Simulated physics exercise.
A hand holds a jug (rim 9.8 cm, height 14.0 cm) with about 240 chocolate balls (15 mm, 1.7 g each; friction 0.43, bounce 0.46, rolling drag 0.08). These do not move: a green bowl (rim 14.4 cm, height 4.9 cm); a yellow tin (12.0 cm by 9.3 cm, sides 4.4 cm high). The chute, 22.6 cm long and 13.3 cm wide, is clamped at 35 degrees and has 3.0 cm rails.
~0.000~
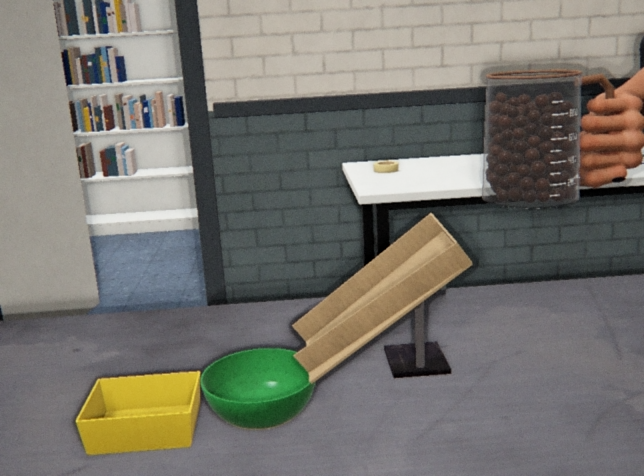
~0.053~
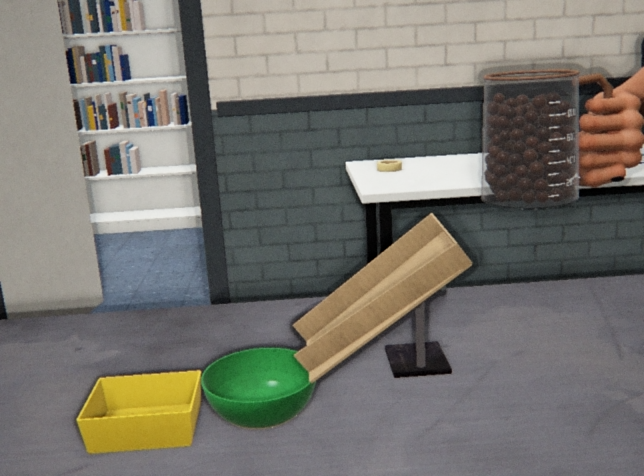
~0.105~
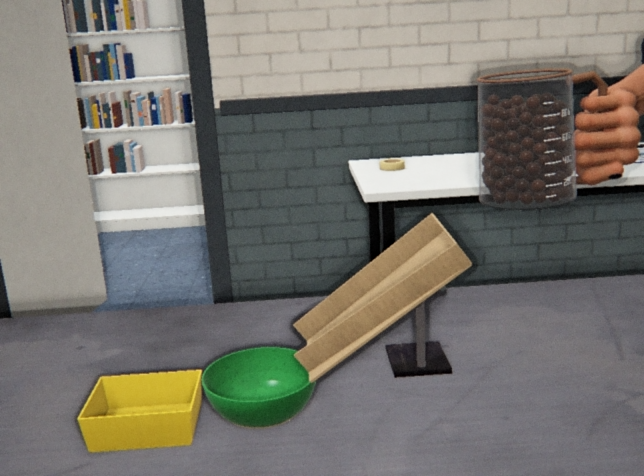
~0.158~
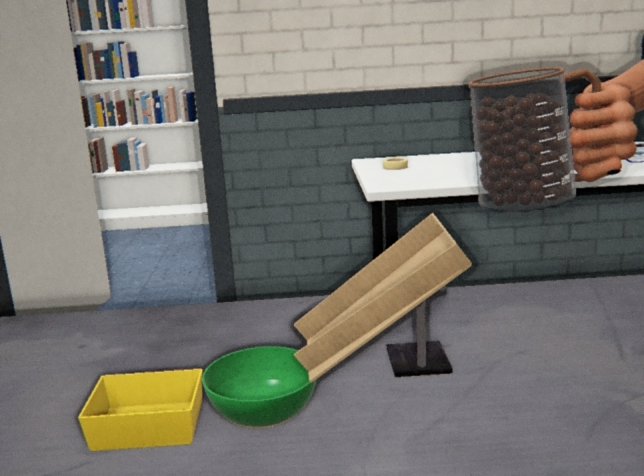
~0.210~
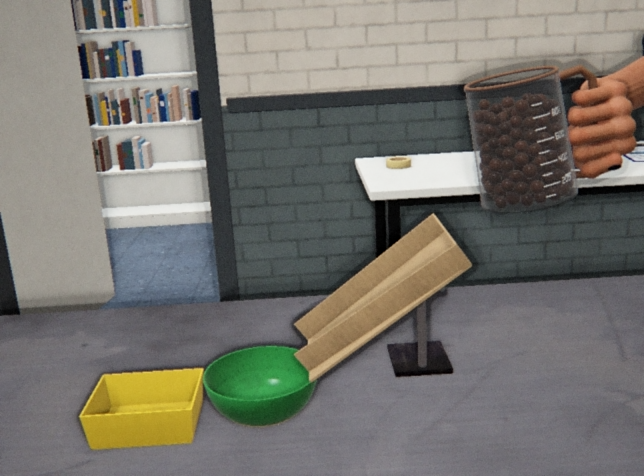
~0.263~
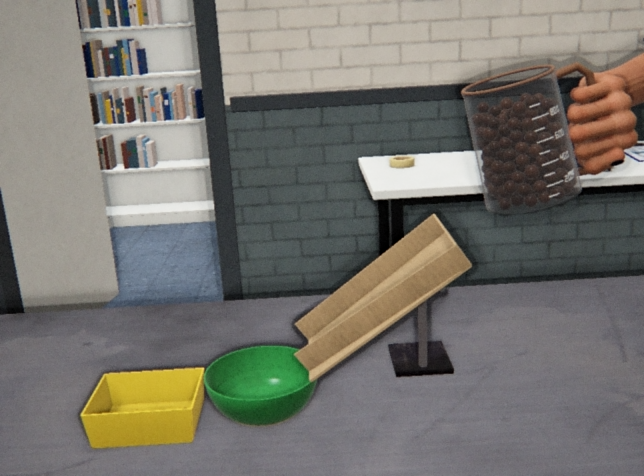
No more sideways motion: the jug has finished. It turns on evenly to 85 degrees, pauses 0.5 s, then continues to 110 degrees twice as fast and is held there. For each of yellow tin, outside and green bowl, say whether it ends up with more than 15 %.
Yellow tin: Not more, outside: More, green bowl: More.
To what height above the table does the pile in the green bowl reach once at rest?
Some 5.0 centimetres.
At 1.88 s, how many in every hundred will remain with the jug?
Some 95 per cent of the load.
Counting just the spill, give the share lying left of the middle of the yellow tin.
Spill share: Around 0 per cent.
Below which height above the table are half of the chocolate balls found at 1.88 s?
Roughly 32 centimetres above the table.
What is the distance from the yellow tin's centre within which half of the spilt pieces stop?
That works out to roughly 56 cm from the middle.
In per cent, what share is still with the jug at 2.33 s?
I'd guess roughly 70 per cent.
After 0.88 s, tilt 55 degrees; jug 100 %; middle of all pieces near (530, 147).
Then, at 1.40 s, tilt 85 degrees; jug 100 %; middle of all pieces near (527, 148).
Then, at 1.88 s, tilt 85 degrees; green bowl 5 %, jug 95 %; middle of all pieces near (520, 154).
After 2.33 s, tilt 110 degrees; green bowl 5 %, jug 70 %, slope 25 %; middle of all pieces near (499, 190).
In the end, at 4.2 s, green bowl 40 %, yellow tin 0 %, jug 0 %, slope 0 %, outside 55 %.
